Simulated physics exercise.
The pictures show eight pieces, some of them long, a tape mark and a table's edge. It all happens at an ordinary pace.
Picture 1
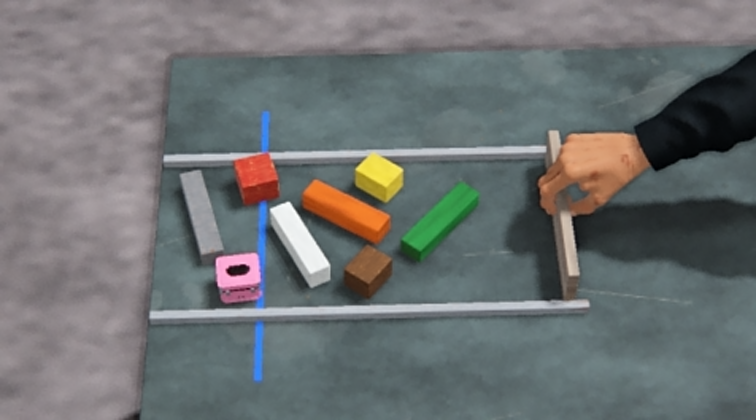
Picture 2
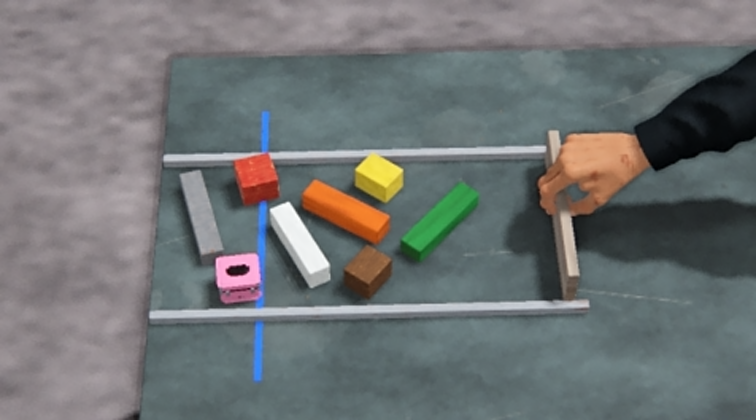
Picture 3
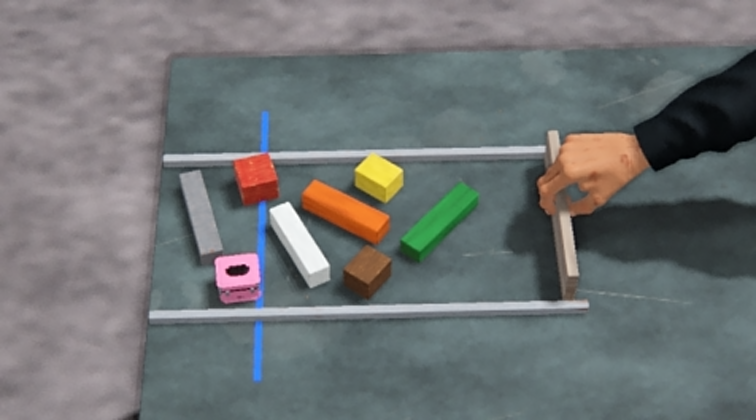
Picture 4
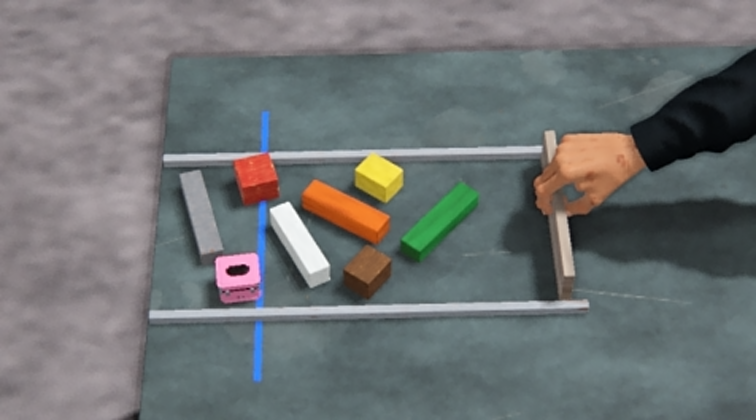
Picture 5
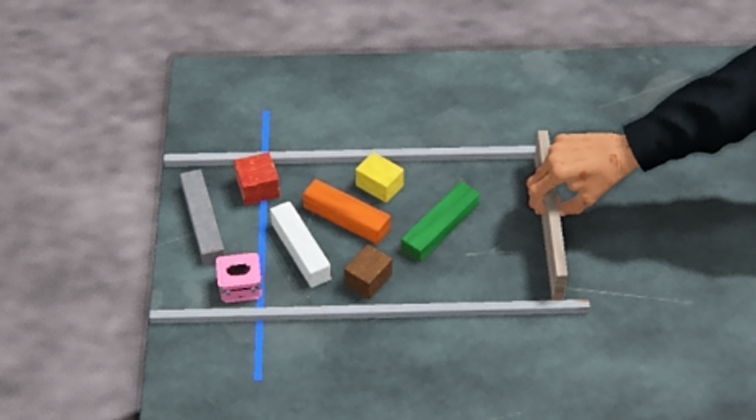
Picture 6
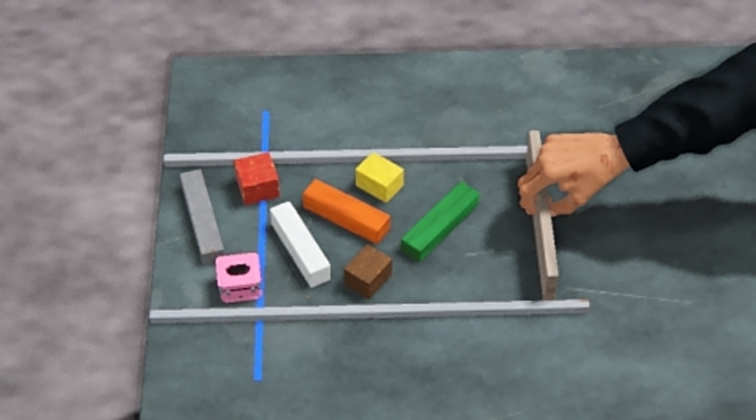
At the start, a hand holds a wooden board upright at the right end of two pale rails, with eight coloured pieces lying between them around a blue tape line. The board stays still briefly, then the hand slides it slightly left, while the pieces remain unmoved and untouched.
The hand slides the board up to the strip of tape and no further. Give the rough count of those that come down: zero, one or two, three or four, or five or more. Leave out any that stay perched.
In the end the number that fall off is zero.
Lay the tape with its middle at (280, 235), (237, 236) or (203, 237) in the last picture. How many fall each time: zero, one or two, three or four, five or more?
For each place: No fall at all; one to two; three to four.
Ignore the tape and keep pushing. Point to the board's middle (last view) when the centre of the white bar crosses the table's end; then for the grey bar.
Near (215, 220) and (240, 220).
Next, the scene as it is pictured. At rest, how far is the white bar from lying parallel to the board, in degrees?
Near 0 degrees.
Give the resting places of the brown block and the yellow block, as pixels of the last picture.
About (244, 289), and the other about (249, 173).
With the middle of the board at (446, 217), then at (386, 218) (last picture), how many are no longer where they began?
By then 1, and 4.
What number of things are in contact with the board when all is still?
The number is 3.
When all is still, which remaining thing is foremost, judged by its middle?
Foremost is the pink case.
Soon after, none off yet; grey bar at rest near (202, 216); pink case at rest near (239, 278); red block at rest near (257, 178).
After that, none off yet; grey bar at rest near (202, 216); pink case at rest near (239, 278); red block moving near (254, 177).
And then, none off yet; grey bar at rest near (201, 216); pink case displaced a little near (215, 286); red block displaced a little near (245, 172).
In the end, the number that fall off is zero.
